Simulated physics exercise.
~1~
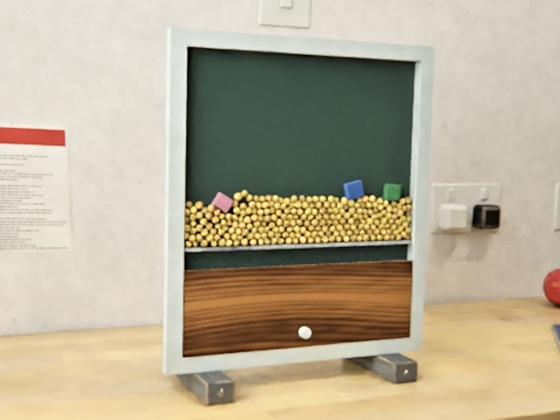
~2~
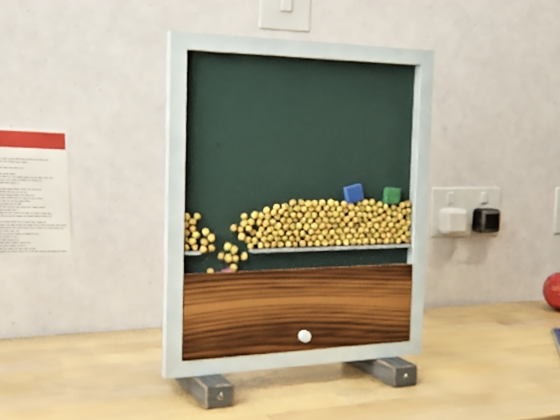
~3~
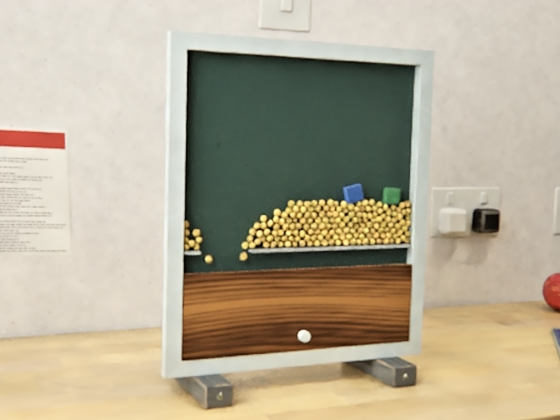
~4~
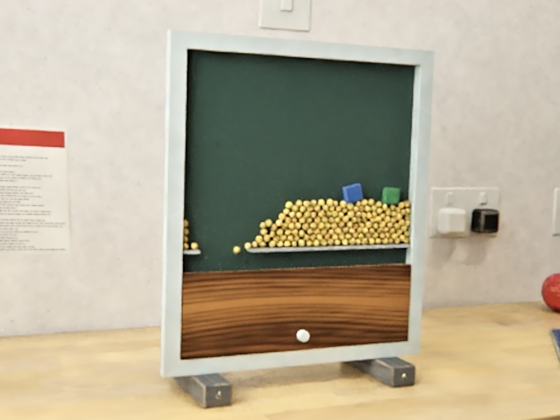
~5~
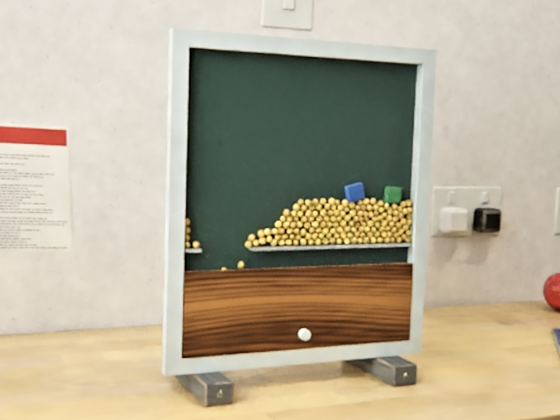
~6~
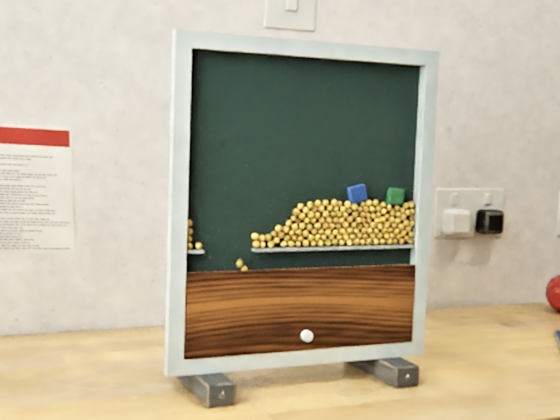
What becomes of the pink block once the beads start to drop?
The pink block falls through the gap in the floor along with the beads and goes out of sight below.
Pale wooden beads pour through a gap in the floor, taking the pink block along.
